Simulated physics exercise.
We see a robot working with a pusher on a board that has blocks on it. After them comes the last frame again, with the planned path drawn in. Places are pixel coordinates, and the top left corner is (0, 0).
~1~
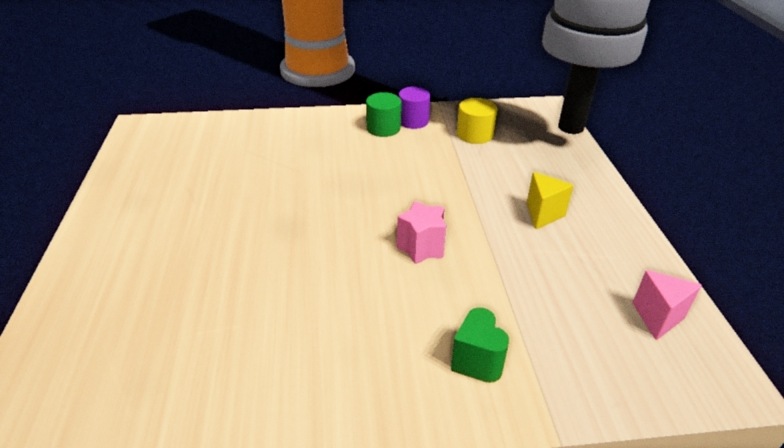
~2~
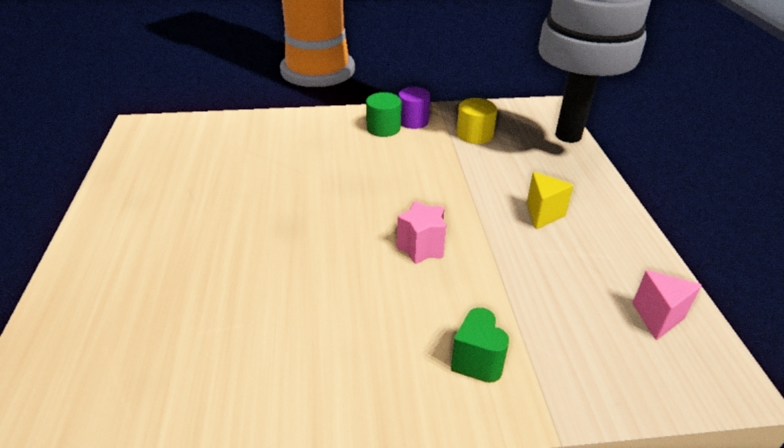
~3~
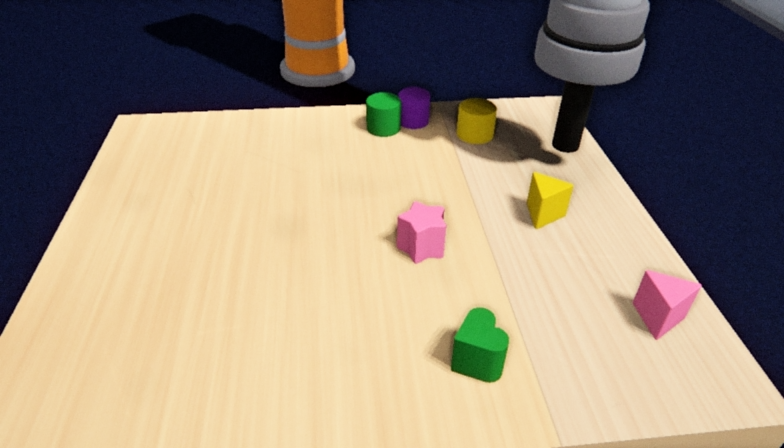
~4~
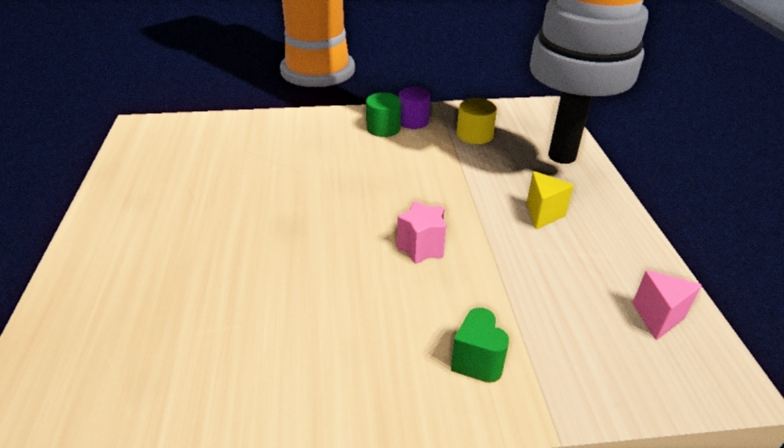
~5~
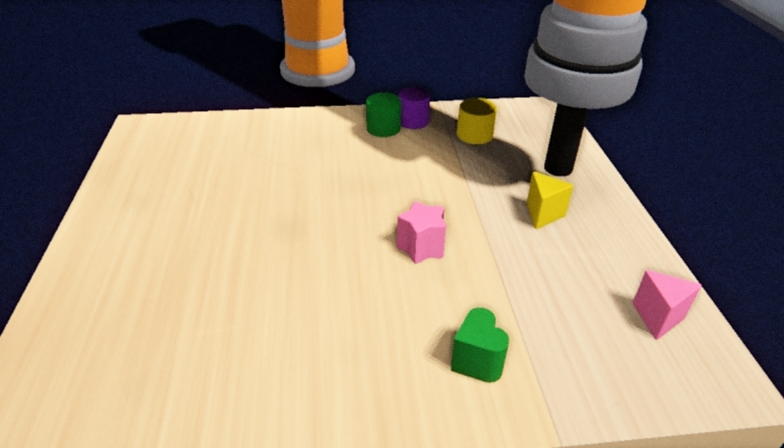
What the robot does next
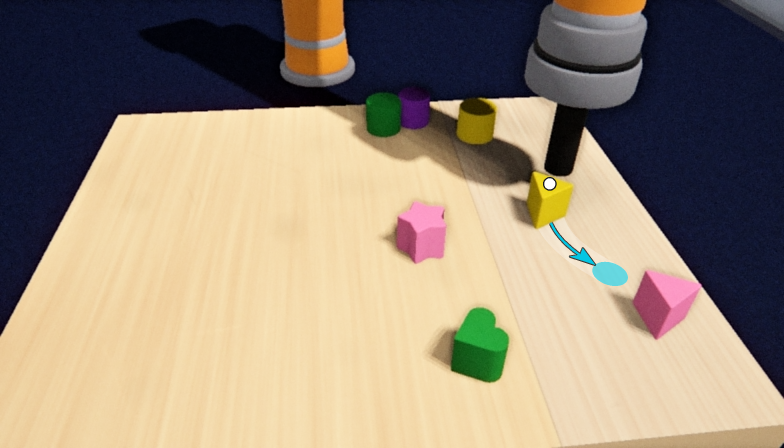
A black pusher on a grey and orange robot arm slides a short way toward the viewer from the far right edge of a pale wooden board, seen from above at an angle by a still camera. Green, purple and yellow cylinders sit at the back, a pink star and green heart nearer, and yellow and pink triangular blocks at right. The pusher nears the yellow triangle, its shadow shifting, while every block stays still.
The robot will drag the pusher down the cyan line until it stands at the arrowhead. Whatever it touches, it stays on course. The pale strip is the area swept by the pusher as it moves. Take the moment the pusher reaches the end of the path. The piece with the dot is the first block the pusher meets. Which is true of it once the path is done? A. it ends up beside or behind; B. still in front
Option A.
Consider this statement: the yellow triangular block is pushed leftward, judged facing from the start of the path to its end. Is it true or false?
It is false.
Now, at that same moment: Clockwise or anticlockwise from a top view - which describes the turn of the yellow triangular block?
My prediction: CW.
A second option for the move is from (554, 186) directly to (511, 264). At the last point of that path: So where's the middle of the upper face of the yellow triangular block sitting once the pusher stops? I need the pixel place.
For the centre of its top, I'd go with (542, 251).
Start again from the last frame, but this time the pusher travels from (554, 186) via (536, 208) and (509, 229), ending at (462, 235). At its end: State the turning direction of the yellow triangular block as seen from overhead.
It spins against the clock.
The line goes from (554, 186) by way of (548, 213) and (567, 244) to (610, 274); the dot is on the yellow triangular block.
What follows on the original path. One third of the way, pusher at (552, 196); yellow triangular block at (547, 198).
Two thirds of the way, pusher at (572, 227); yellow triangular block at (544, 216), turned 30° clockwise.
At the end, pusher at (616, 256); yellow triangular block at (544, 216), turned 30° clockwise; pink triangular block unmoved.
